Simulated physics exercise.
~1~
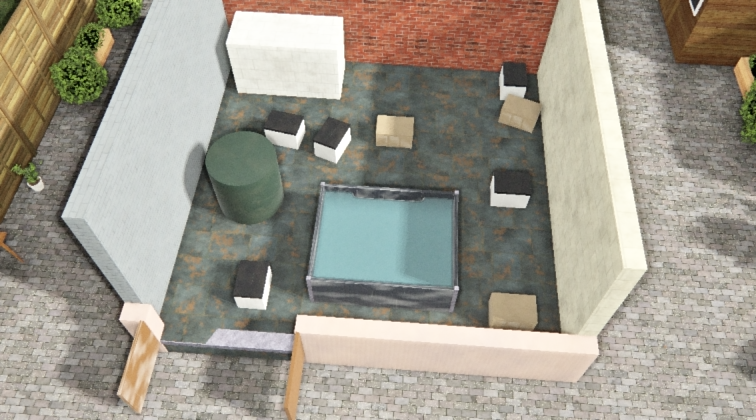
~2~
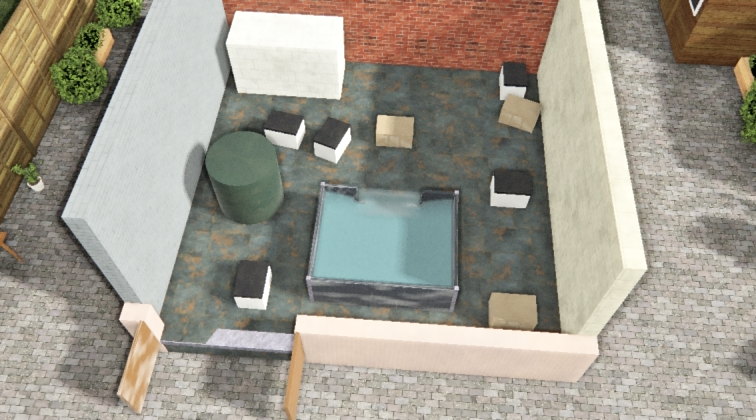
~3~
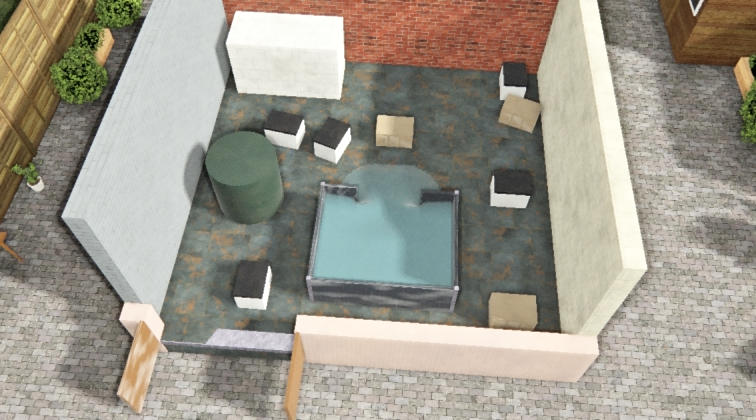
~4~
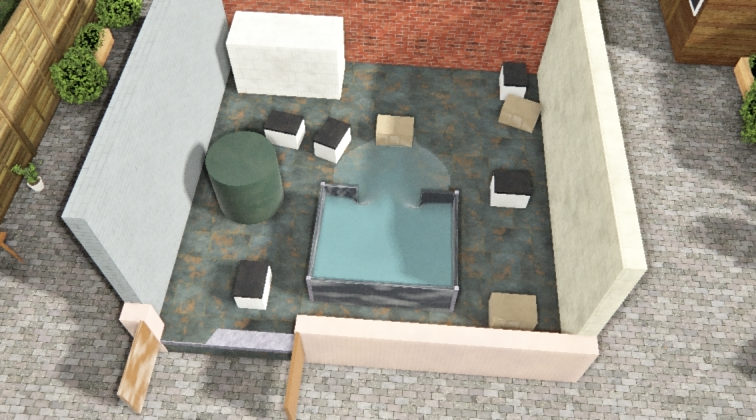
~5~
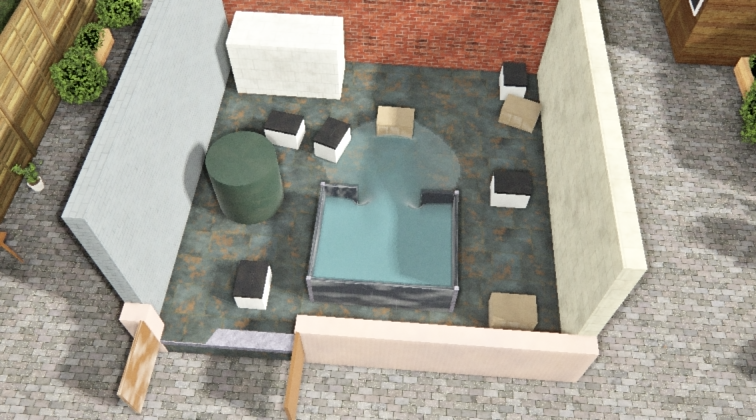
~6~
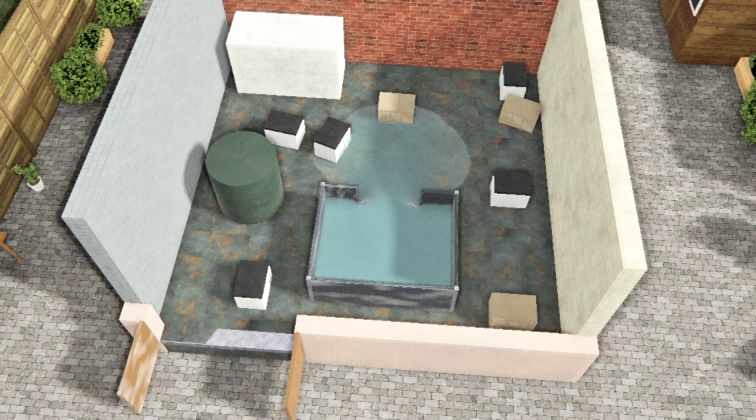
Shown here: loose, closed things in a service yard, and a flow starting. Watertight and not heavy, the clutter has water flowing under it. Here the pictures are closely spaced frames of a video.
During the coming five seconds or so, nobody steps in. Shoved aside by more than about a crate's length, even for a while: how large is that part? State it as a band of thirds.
It falls in the band from one to two thirds.
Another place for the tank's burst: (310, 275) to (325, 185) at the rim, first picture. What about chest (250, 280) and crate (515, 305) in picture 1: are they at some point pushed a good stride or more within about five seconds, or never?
Result, first then second: At least that distance; a shorter distance.
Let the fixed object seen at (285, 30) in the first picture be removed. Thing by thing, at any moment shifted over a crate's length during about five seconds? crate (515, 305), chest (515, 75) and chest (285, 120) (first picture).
In the order given: Stayed put, got displaced, stayed put.
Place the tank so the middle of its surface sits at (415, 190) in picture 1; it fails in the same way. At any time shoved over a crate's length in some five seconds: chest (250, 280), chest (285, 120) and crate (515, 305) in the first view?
The three, one by one: Short of that, short of that and short of that.
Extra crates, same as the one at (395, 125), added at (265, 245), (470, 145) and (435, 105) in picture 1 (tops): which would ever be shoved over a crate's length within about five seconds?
Outcome per entry: Stays where it is / knocked aside / knocked aside.
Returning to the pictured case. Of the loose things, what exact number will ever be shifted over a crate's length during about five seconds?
By my count, 4.
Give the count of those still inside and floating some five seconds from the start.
The count comes to 2.
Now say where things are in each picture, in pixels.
A crate at (395, 125) rests on the ground; a chest at (332, 132), on the bottom; 0 of 8 have shifted, in the first picture.
A crate at (395, 125), on the bottom; a chest at (332, 132) rests on the ground; 0 of 8 have shifted, in the second picture.
A crate at (395, 125) rests on the ground; a chest at (332, 132), on the bottom; 0 of 8 have shifted, in the third picture.
A crate at (395, 125), on the bottom; a chest at (332, 132), on the bottom; 0 of 8 have shifted, in the fourth picture.
A crate at (396, 116), on the bottom, close to its start; a chest at (332, 132) rests on the ground; 1 of 8 have shifted, in the fifth picture.
A crate at (397, 102) rests on the ground, a stride from its start; a chest at (332, 132) rests on the ground; 1 of 8 have shifted, in the sixth picture.
A moment on, 1 of 8 are well off their spots; 0 afloat.
Next, 1 of 8 are well off their spots; 3 afloat.
Later, 2 of 8 are well off their spots; 3 afloat.
In the end, 4 of 8 are well off their spots, and 4 have been at some point; 2 afloat.
